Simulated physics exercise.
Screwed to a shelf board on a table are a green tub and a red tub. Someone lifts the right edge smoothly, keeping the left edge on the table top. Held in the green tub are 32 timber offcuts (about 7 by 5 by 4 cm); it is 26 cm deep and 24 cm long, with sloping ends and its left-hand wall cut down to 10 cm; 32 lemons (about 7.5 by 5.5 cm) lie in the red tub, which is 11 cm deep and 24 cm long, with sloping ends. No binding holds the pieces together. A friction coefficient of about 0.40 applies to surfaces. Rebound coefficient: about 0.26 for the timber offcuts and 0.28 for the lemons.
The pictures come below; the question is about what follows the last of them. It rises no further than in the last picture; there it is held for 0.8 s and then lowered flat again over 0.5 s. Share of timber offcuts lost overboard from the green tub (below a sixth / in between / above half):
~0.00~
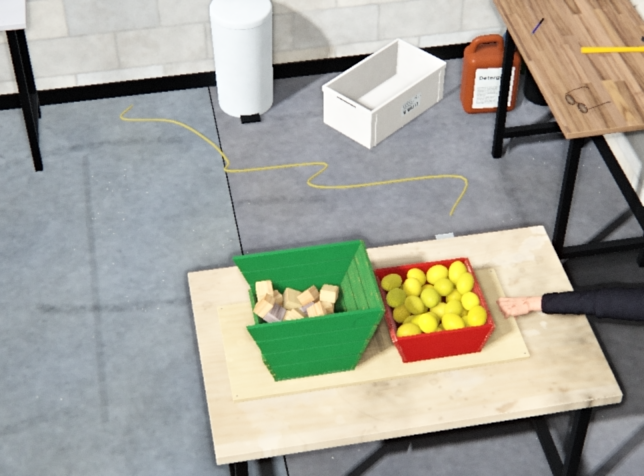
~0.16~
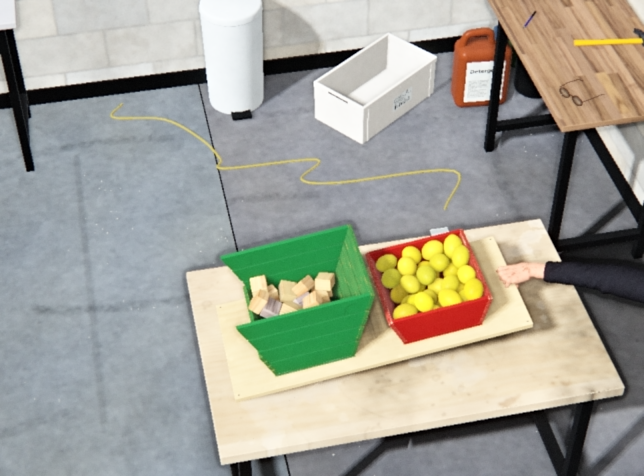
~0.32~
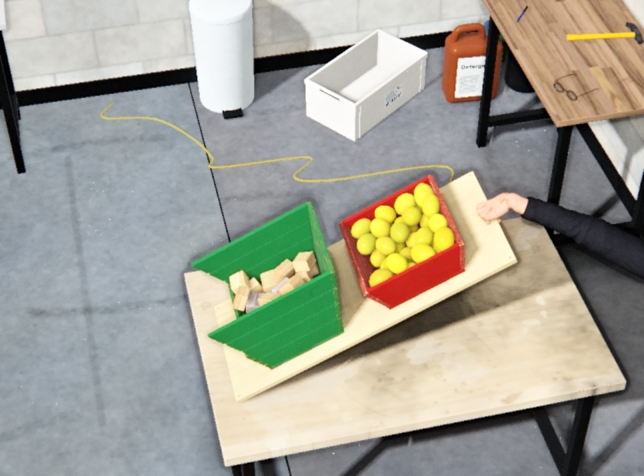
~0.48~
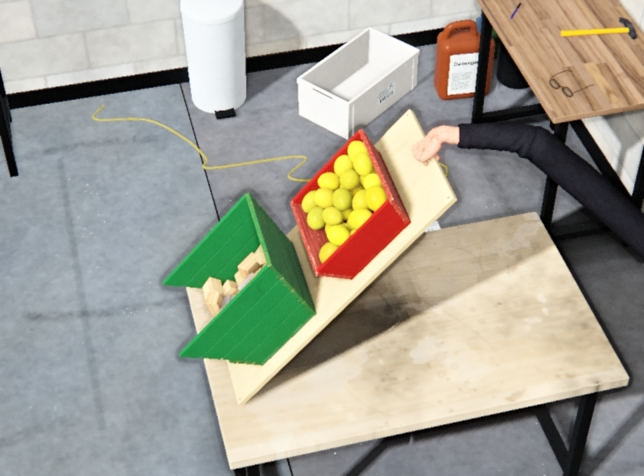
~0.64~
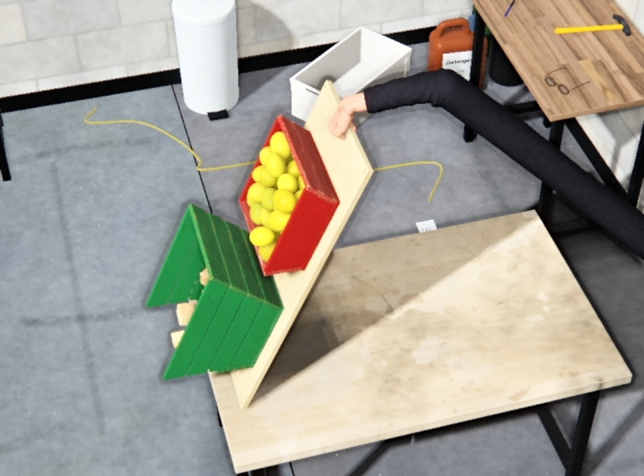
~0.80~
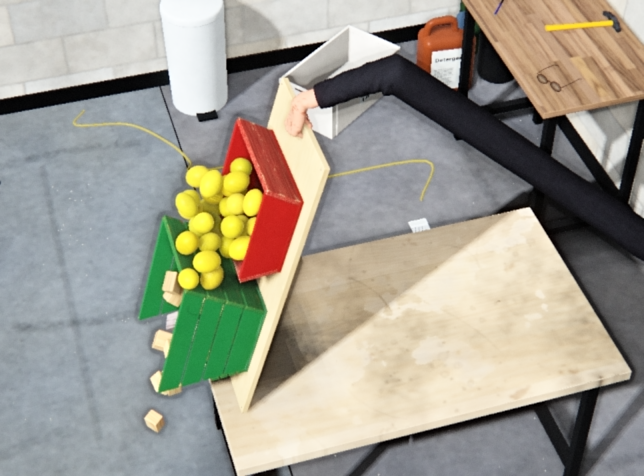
Above half.
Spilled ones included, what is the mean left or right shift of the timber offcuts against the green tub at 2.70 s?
I'd say close to 44 cm toward the left.
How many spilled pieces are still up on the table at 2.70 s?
Roughly 6 of them.
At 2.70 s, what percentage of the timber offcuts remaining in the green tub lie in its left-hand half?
Share in that half: About 90 %.
After 1.10 s, tilt 74°; green tub 19 in, 13 out and red tub 7 in, 25 out.
After 1.49 s, tilt 74°; green tub 14 in, 18 out and red tub 7 in, 25 out.
After 2.02 s, tilt 5°; green tub 11 in, 21 out and red tub 7 in, 25 out.
Final count (at 2.70 s), green tub 11 in, 21 out and red tub 7 in, 25 out. Asked share, 21 of 32, 66 per cent.
